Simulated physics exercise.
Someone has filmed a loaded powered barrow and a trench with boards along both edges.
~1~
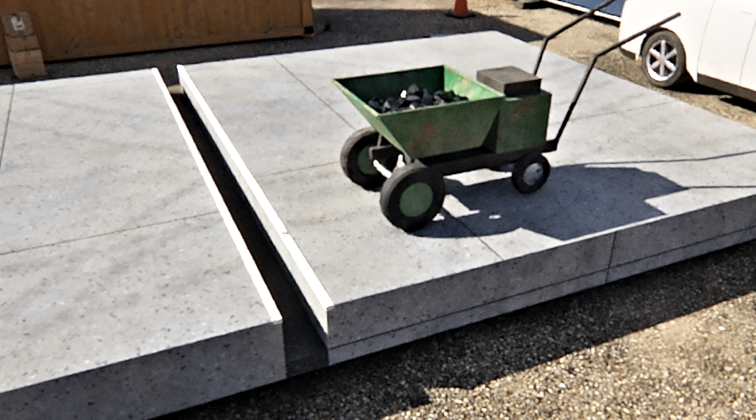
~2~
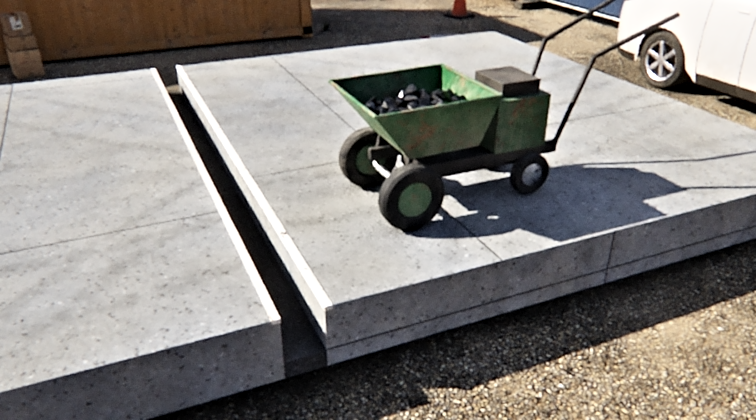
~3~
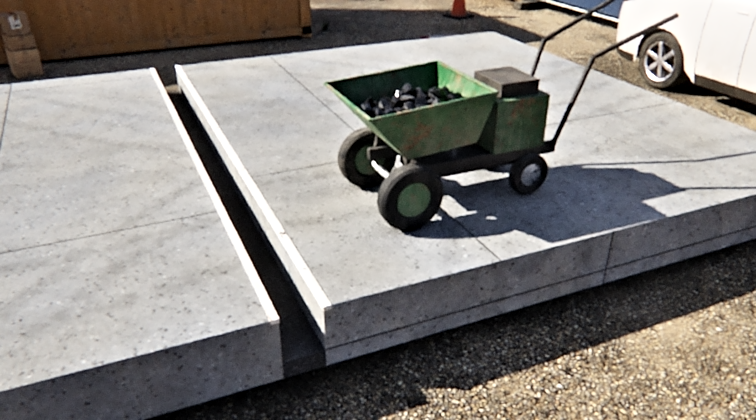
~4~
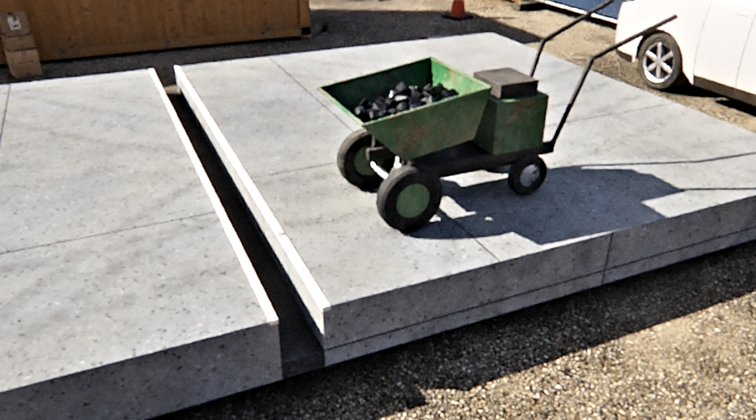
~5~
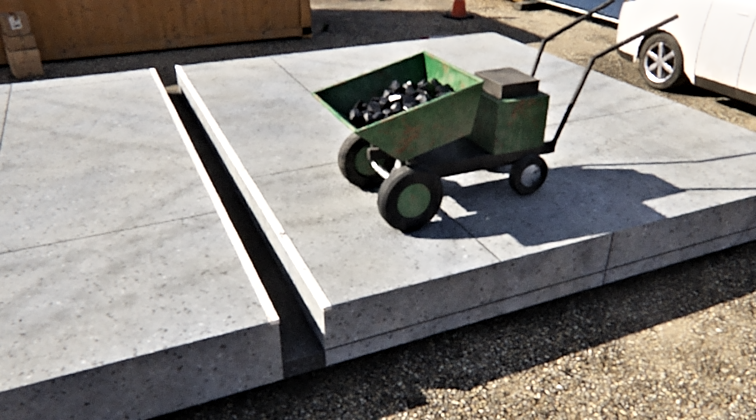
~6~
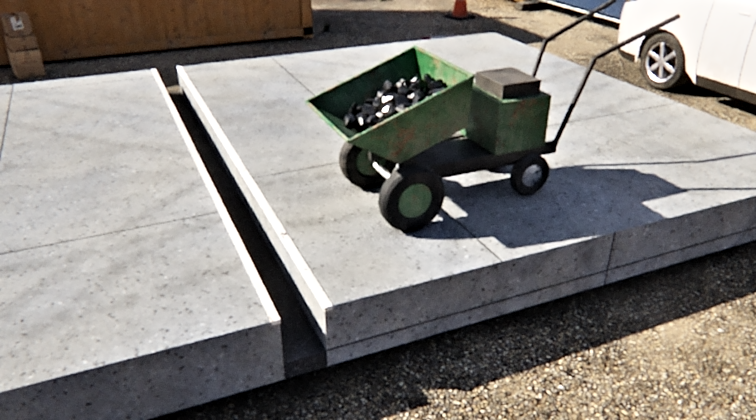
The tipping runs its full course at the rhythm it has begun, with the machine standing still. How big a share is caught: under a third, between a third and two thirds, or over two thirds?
Between the edges lies between a third and two thirds of the load.
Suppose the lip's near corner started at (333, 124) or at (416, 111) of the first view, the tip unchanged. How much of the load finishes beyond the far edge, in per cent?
Roughly 20 per cent, and 0 per cent.
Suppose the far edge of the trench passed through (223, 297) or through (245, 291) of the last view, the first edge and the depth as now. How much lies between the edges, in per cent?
First some 50, then 50 per cent.
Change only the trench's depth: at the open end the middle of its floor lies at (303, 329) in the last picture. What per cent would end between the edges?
Close to 40 per cent.
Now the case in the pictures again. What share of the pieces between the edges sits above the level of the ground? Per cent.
Close to 0 per cent.
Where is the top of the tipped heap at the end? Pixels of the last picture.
Around (279, 210).
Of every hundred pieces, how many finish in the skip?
Near 35 %.
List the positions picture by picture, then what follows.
In the first frame, lip of the skip near (379, 117), level; top of the load near (427, 105), lumps of coal; first edge of the trench near (311, 275); far edge near (261, 287), the trench under half as wide as the skip, and about as deep as wide.
In the second frame, lip of the skip near (376, 118), level; top of the load near (425, 105).
In the third frame, lip of the skip near (371, 121), tipped barely; top of the load near (432, 102).
In the fourth frame, lip of the skip near (364, 126), tipped a little; top of the load near (426, 100).
In the fifth frame, lip of the skip near (357, 133), tipped a little; top of the load near (421, 98).
In the sixth frame, lip of the skip near (349, 142), tipped clearly; top of the load near (421, 95); first edge of the trench near (310, 276); far edge near (260, 288).
Shortly afterwards, skip tipped steeply; the whole lot in the skip.
Next, skip tipped right over; the bulk in the skip; a little short of the trench; a little in or heaped over the trench.
Some moments later, skip tipped right over; near a third in the skip; near a quarter short of the trench; near a third in or heaped over the trench; only a few beyond it.
In the end, skip tipped right over; near a third in the skip; near a quarter short of the trench; near half in or heaped over the trench; only a few beyond it.
